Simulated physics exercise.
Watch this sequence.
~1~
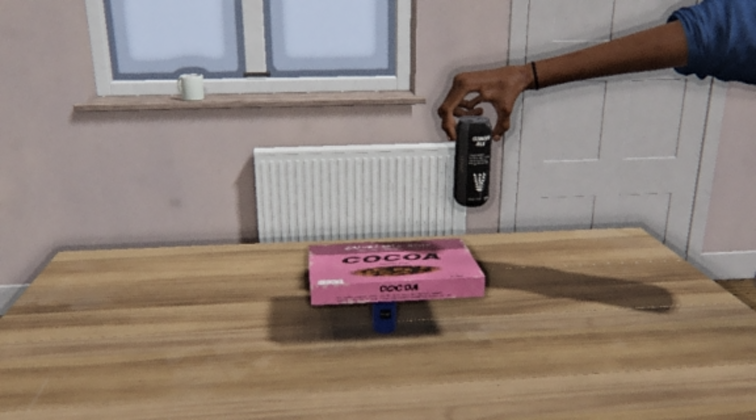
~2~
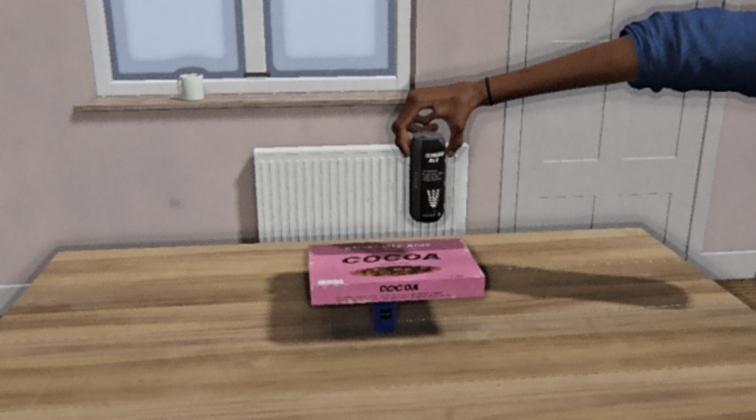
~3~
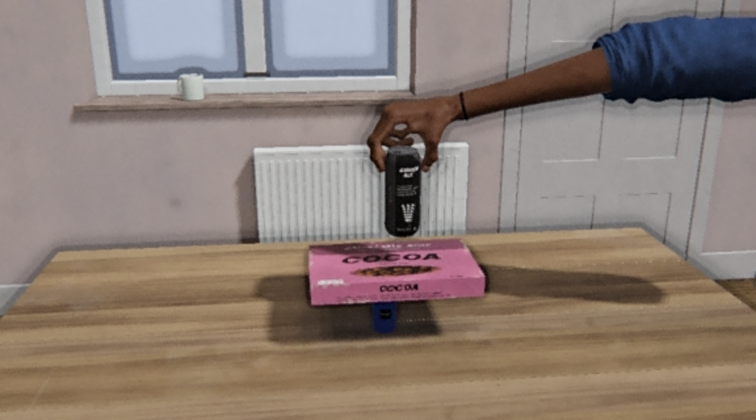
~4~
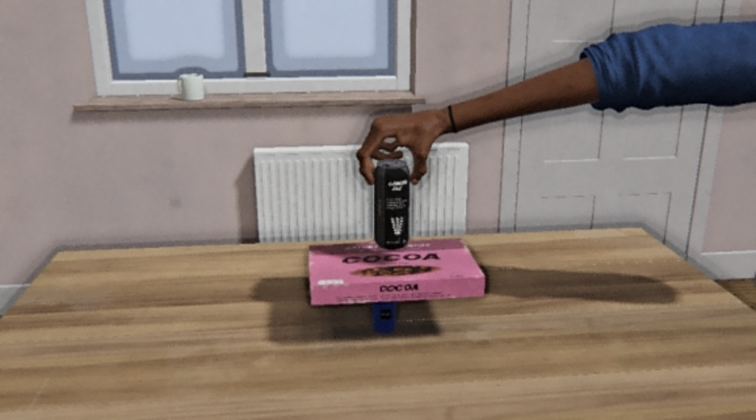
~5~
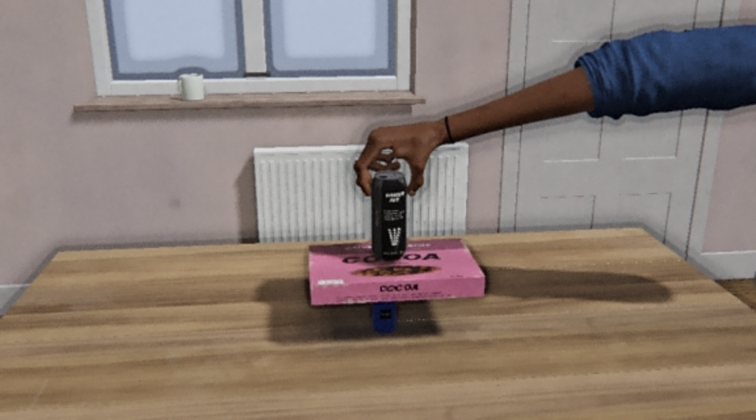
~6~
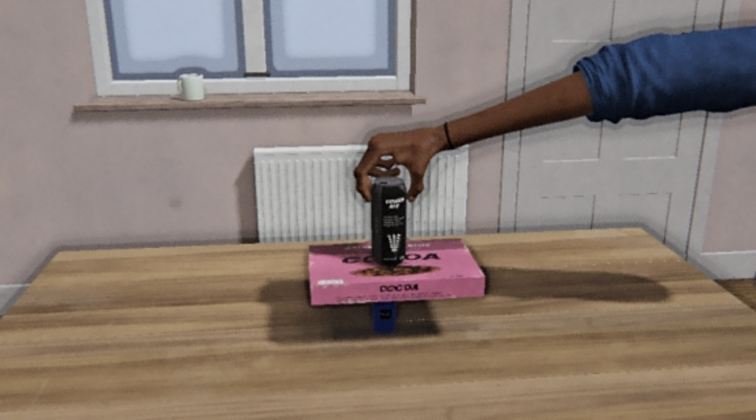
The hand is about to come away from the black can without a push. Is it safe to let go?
Yes.
Then, 0.20 s after the last picture, nothing has stirred.
Then, 0.50 s after the last picture, black can resting near (389, 223).
At rest, all 3 in place. Seen from the same camera at the end, black can near (389, 223). The stack keeps its balance.
